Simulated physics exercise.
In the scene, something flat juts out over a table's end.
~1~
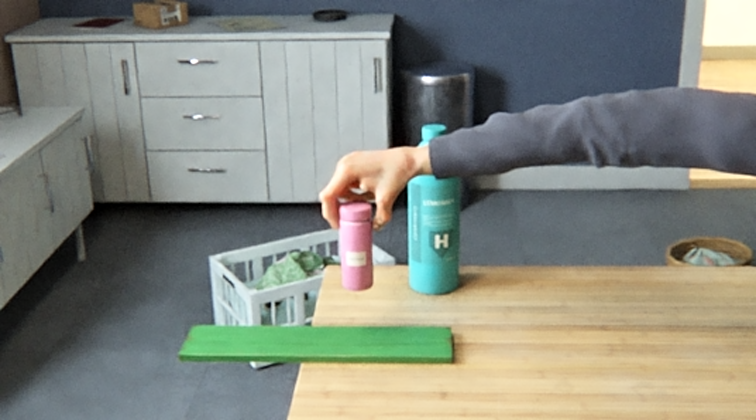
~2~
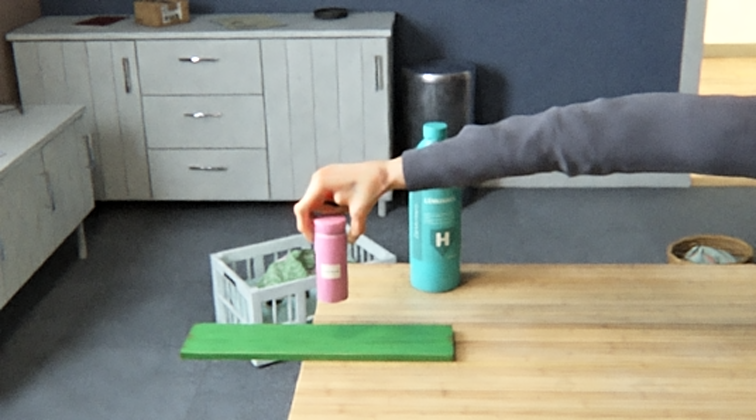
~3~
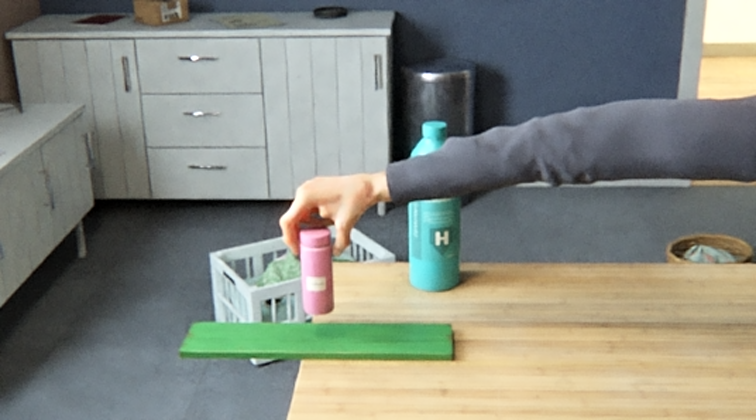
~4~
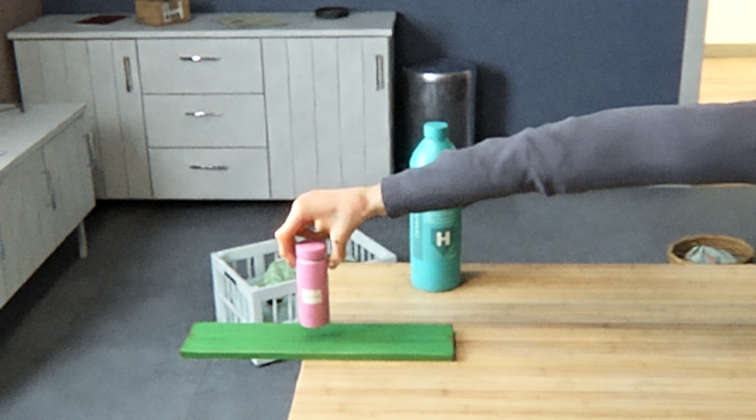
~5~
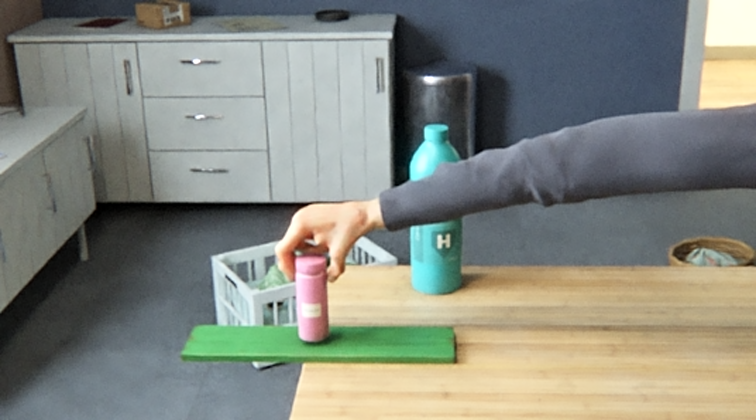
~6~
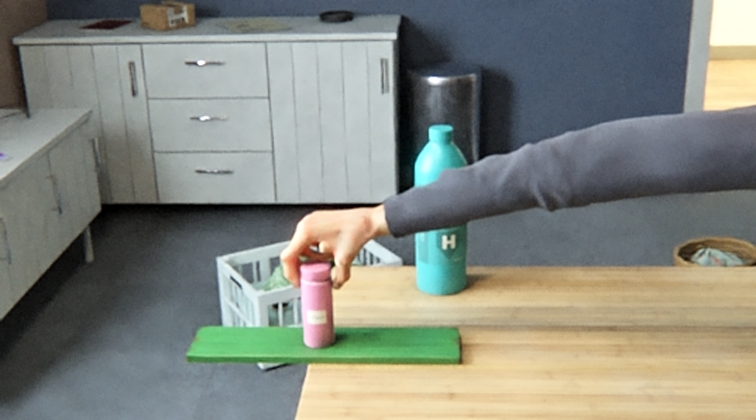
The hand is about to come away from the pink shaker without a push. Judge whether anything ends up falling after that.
It ends up where it was.
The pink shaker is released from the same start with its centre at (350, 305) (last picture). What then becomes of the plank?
It stays put.
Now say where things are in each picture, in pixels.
In the first frame, on its way; pink shaker (357, 245); turquoise bottle (434, 208).
In the second frame, on its way; pink shaker (332, 258); turquoise bottle (435, 206).
In the third frame, on its way; pink shaker (317, 270); turquoise bottle (435, 205).
In the fourth frame, on its way; pink shaker (314, 283); turquoise bottle (436, 206).
In the fifth frame, on its way; pink shaker (313, 297); turquoise bottle (437, 208).
In the sixth frame, in place under the hand; pink shaker (318, 303); turquoise bottle (441, 209).
Then, 0.40 s after the last picture, nothing has stirred.
Then, 1.10 s after the last picture, pink shaker resting near (318, 304).
At rest, all 3 in place. Seen from the same camera at the end, pink shaker near (318, 304). The plank keeps its balance.
